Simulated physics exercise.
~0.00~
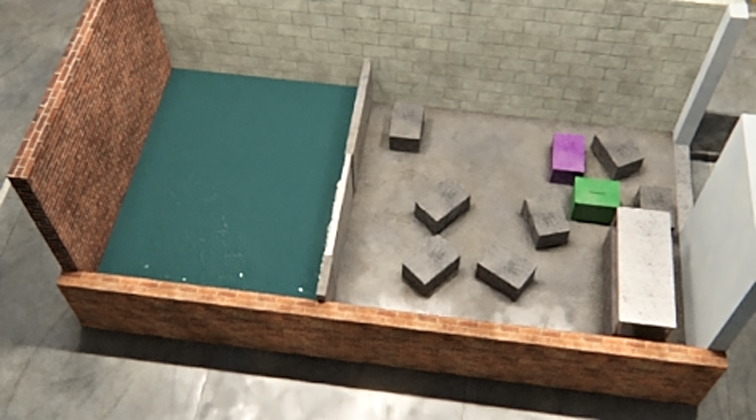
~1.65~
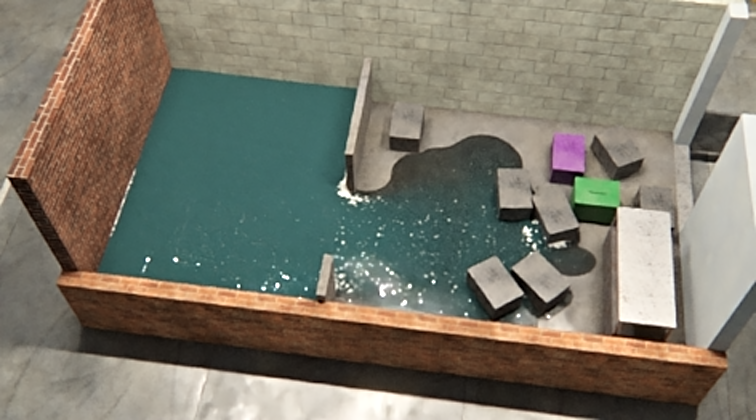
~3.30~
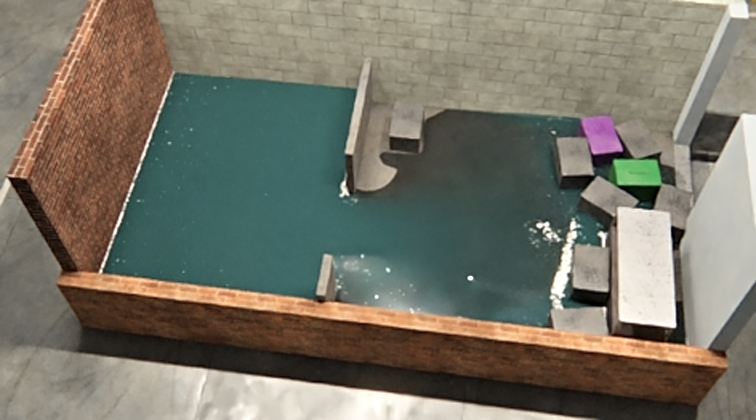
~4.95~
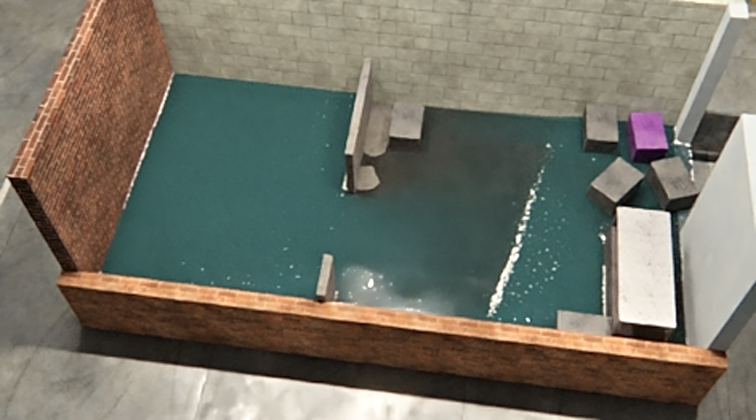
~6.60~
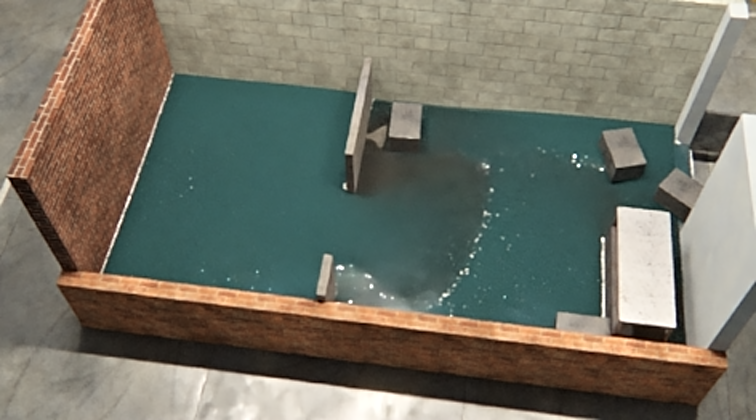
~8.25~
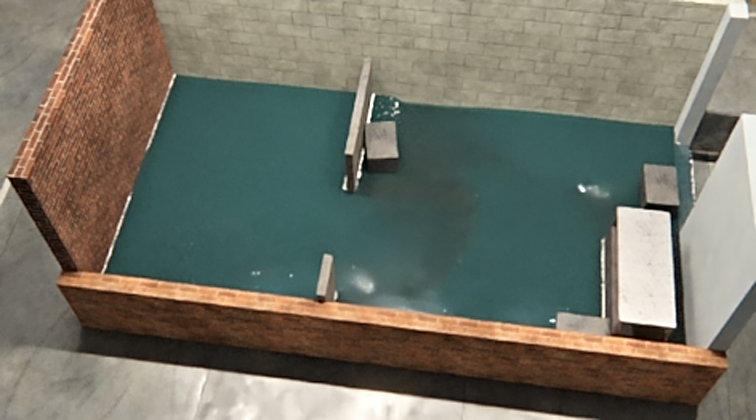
In this clip, green water spreads from the left side of a walled room through a gap in a partition, pushing grey, purple and green blocks rightward until most, including both coloured ones, disappear near the right side, leaving the floor flooded and a few grey blocks in view.
